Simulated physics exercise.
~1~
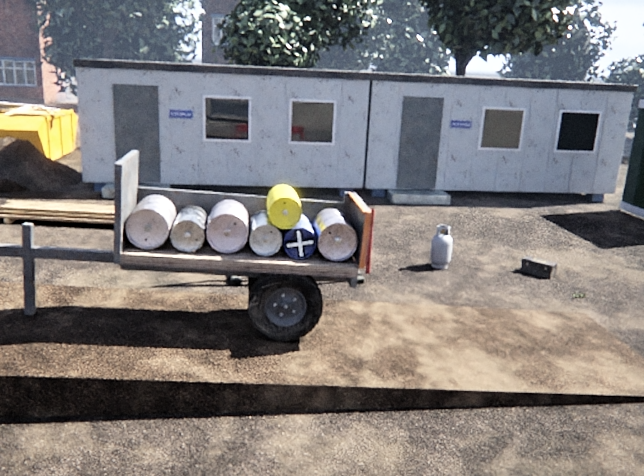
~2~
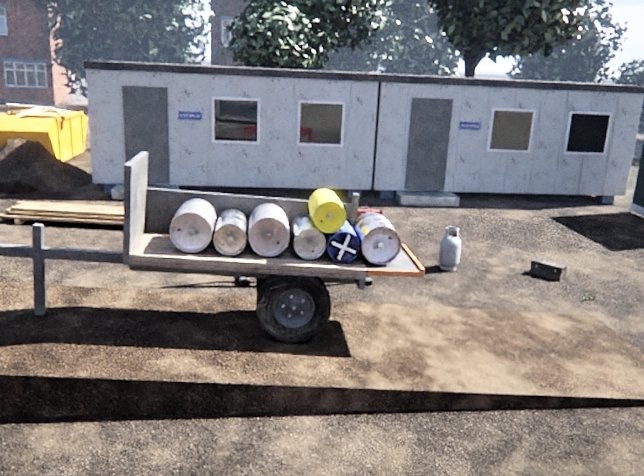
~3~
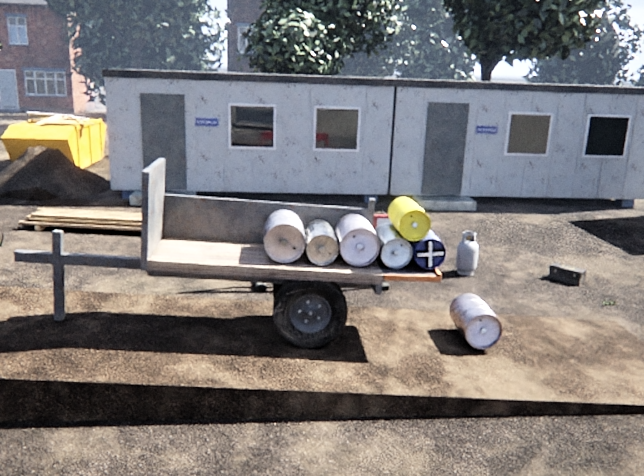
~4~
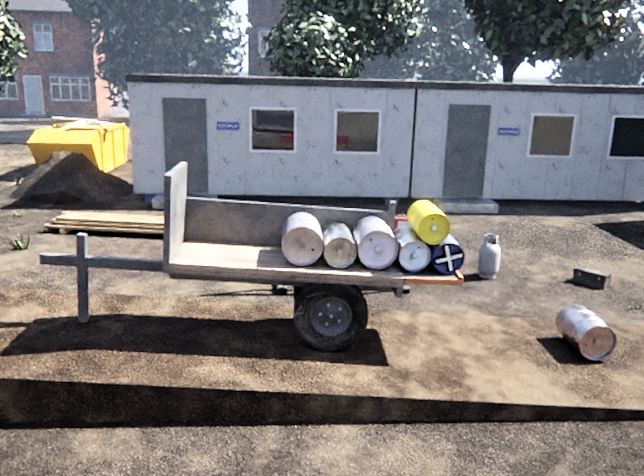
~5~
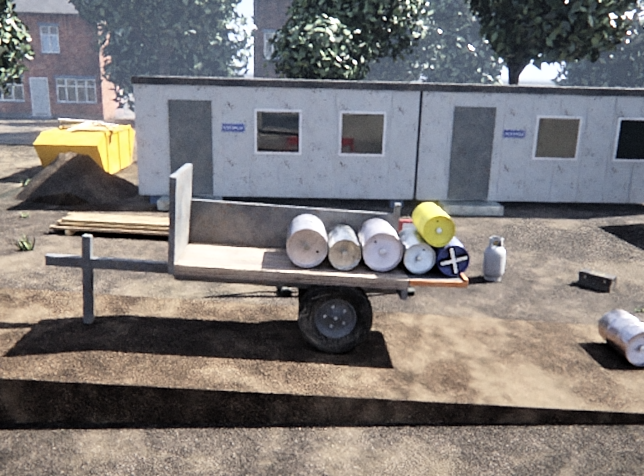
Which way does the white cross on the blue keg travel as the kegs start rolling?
The cross moves to the right, carried along with the blue keg toward the trailer's open end.
Kegs roll right toward the lowered trailer gate, one drops off, and the rest stay aboard.
